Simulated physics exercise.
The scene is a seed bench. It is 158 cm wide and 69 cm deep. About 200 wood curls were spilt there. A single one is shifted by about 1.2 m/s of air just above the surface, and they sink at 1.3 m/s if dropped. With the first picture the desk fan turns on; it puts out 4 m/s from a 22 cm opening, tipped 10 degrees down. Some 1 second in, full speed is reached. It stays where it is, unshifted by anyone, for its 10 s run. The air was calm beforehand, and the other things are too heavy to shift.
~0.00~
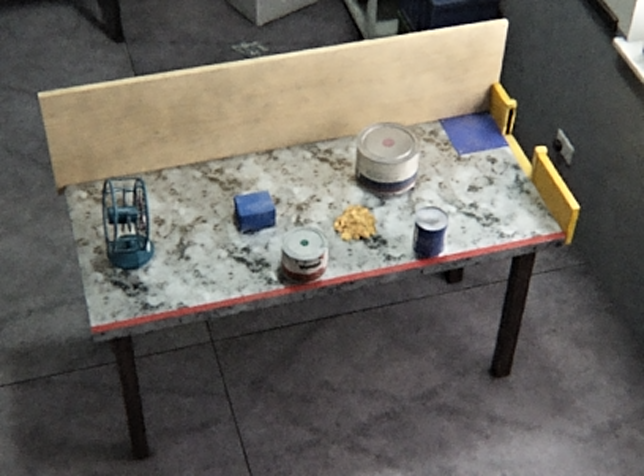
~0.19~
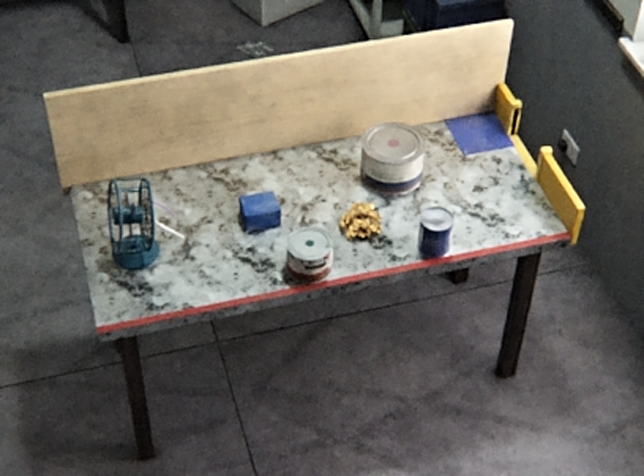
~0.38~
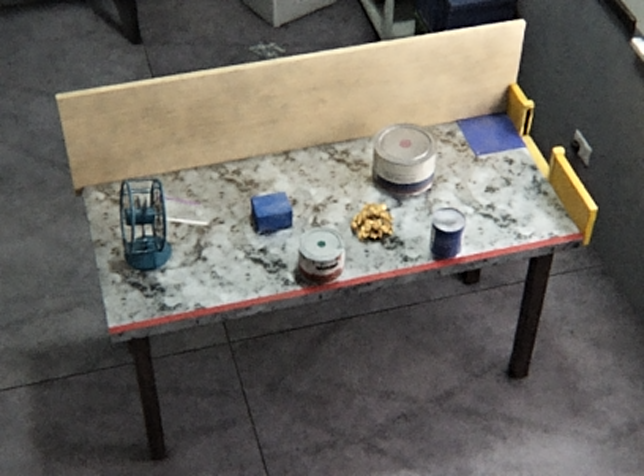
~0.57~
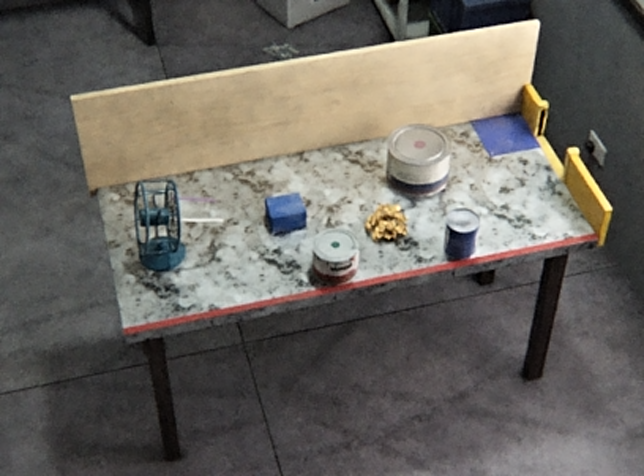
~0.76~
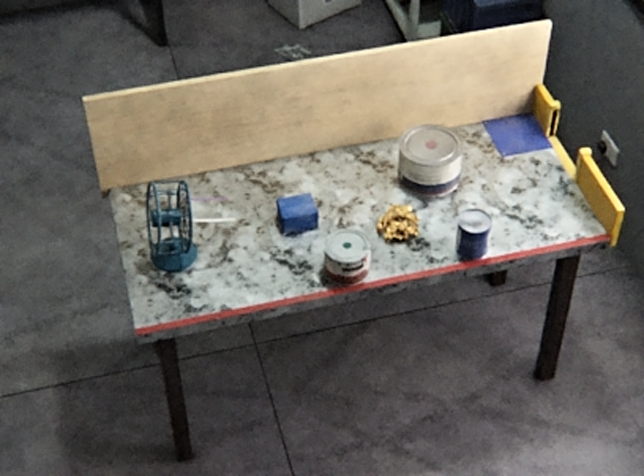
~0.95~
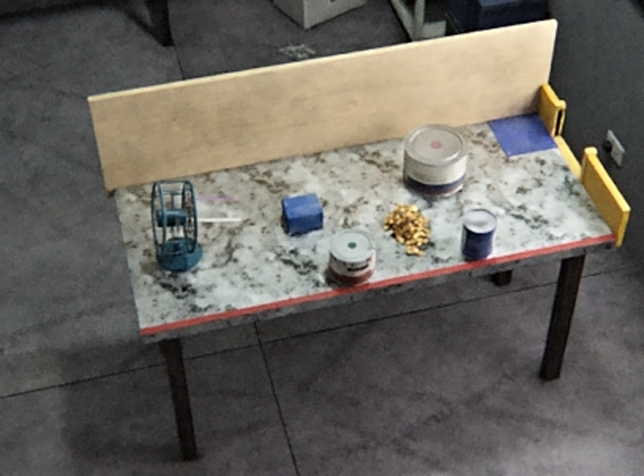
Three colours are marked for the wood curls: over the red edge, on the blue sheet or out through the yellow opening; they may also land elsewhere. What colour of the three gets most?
It is red that takes the most.
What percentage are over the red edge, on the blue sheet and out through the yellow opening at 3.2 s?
I'd say around 80 per cent at red, 0 per cent at blue, 10 per cent at yellow.
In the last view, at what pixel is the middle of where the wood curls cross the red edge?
The middle crossing sits close to (525, 258) in the last picture.
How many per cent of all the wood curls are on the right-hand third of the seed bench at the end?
Something close to 2 % ends up there.
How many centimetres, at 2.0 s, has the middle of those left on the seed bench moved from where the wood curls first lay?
Around 65 cm from the start.
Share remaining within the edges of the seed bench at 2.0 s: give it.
Estimated share: Close to 20 percent.
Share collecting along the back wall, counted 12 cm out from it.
0 %.
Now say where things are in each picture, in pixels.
In the first picture, the middle of the wood curls is near (357, 223), none has stirred yet and the mouth of the desk fan is at (125, 215).
In the second picture, the middle of the wood curls is near (362, 215), none has stirred yet, the red edge is centred on (345, 283), the yellow opening is centred on (522, 157) and the blue sheet is centred on (479, 133).
In the third picture, the middle of the wood curls is near (373, 216), none has stirred yet, the top of a tin is at (449, 219) and the top of a tin is at (322, 244).
In the fourth picture, the middle of the wood curls is near (387, 217) and none has stirred yet.
In the fifth picture, the middle of the wood curls is near (399, 217) and none has stirred yet.
In the sixth picture, the middle of the wood curls is near (407, 220), the farthest in sight from the desk fan is at (429, 220) and about 20 % have left their places.
After 2.0 s, 72 % are over the red edge, 8 % out through the yellow opening and 0 % on the blue sheet; the middle of those still in play is near (593, 203); 67 % have settled or left.
After 3.2 s, 78 % are over the red edge, 11 % out through the yellow opening and 0 % on the blue sheet; 90 % have settled or left.
After 5.5 s, 78 % are over the red edge, 16 % out through the yellow opening and 1 % on the blue sheet; 94 % have settled or left.
After 10.0 s, at the end, 78 % are over the red edge, 17 % out through the yellow opening and 0 % on the blue sheet.
